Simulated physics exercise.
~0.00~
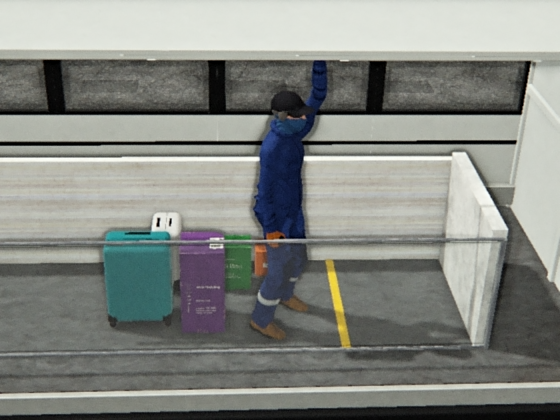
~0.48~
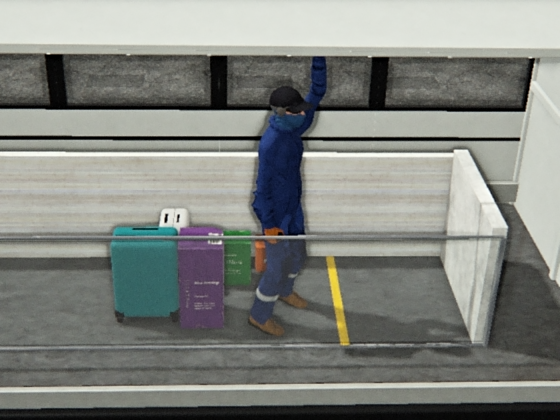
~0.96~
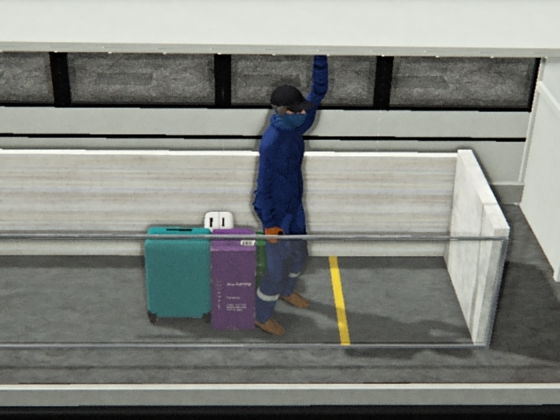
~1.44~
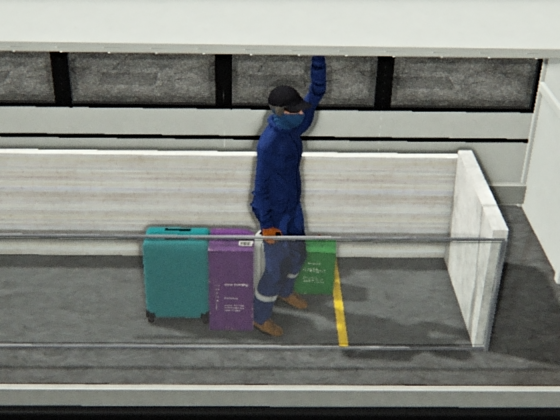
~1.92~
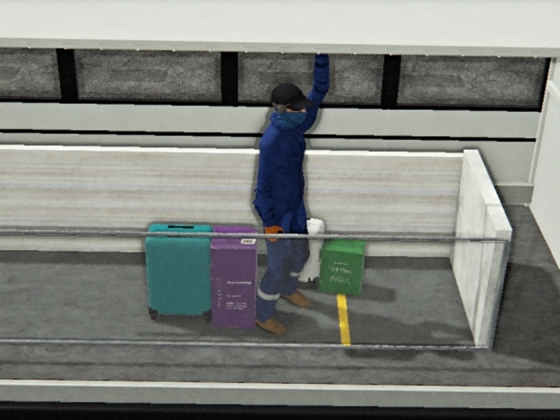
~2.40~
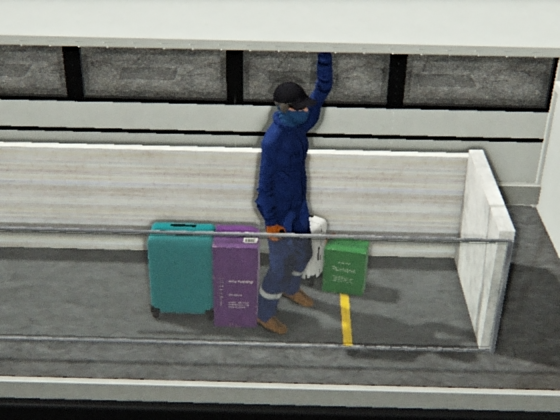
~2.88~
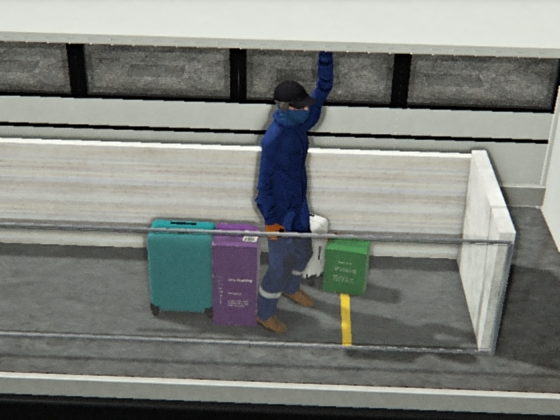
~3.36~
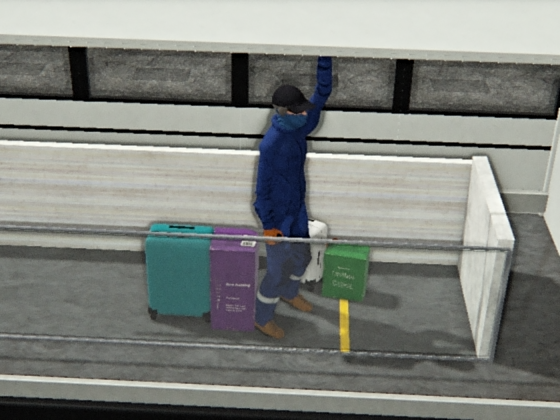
Loose luggage slides right around a standing passenger, and the purple bag stops before the yellow line.
